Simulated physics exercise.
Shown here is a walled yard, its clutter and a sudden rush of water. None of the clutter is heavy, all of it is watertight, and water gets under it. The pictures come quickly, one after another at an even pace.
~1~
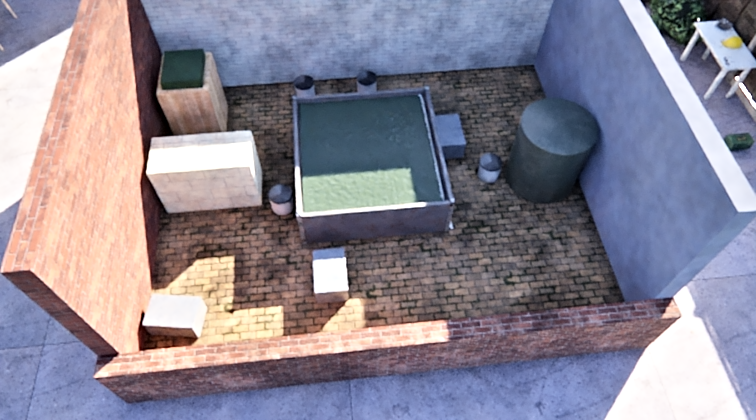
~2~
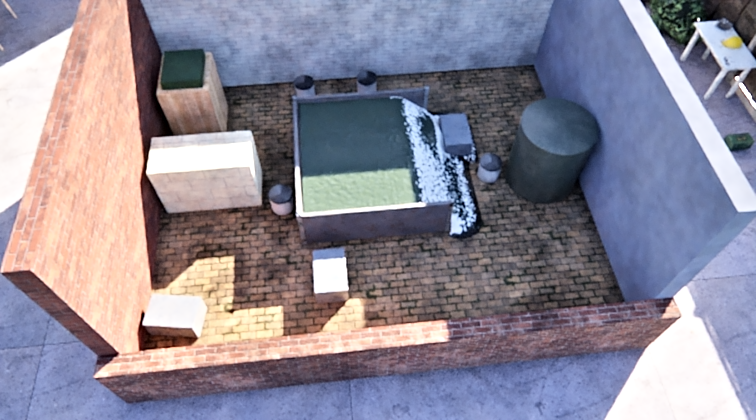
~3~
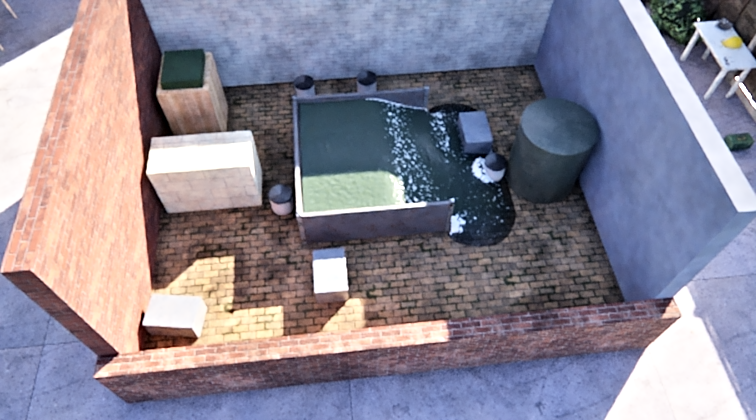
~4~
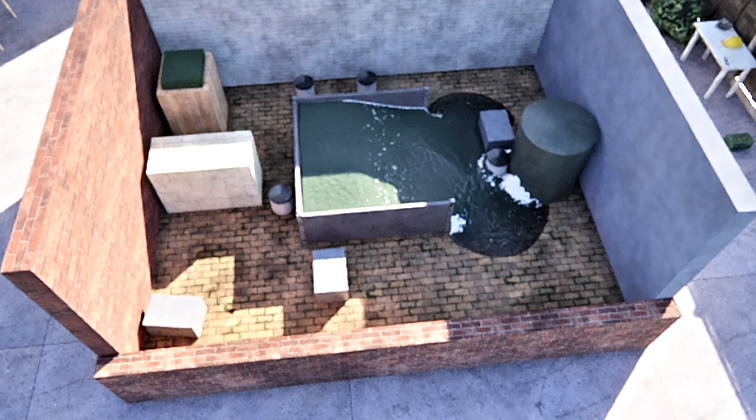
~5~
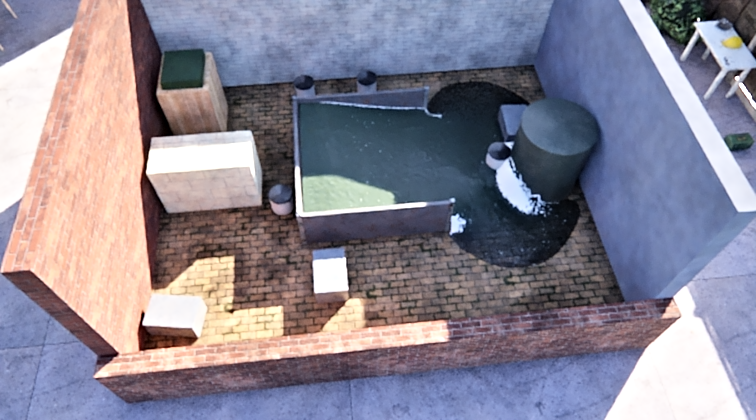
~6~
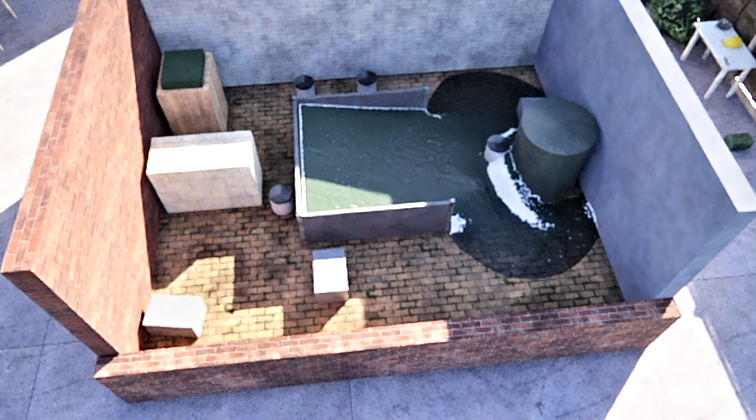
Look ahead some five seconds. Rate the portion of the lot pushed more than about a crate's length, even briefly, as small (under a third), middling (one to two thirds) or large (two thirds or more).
Middling.
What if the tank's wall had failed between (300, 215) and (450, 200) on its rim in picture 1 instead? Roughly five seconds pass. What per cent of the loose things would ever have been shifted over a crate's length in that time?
That works out to some 50 %.
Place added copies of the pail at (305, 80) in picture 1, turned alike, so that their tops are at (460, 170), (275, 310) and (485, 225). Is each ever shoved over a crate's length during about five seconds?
Shoved clear, shoved clear, shoved clear.
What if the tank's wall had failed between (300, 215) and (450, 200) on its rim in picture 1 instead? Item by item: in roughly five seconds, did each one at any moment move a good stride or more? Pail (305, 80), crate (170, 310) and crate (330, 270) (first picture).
Same order as named: Not sent that far; sent that far; sent that far.
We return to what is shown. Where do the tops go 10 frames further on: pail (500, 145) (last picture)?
It should end up around (502, 58).
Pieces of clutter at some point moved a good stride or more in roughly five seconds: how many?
The total here is 5.
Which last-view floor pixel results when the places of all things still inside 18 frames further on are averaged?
The average lands at about (291, 169).
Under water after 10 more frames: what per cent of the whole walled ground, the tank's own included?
Close to 45 %.
A moment on, 1 of 8 are well off their spots; 1 afloat.
Next, 2 of 8 are well off their spots; 2 afloat.
Later, 4 of 8 are well off their spots; 3 afloat.
In the end, 5 of 8 are well off their spots, and 5 have been at some point; 4 afloat.
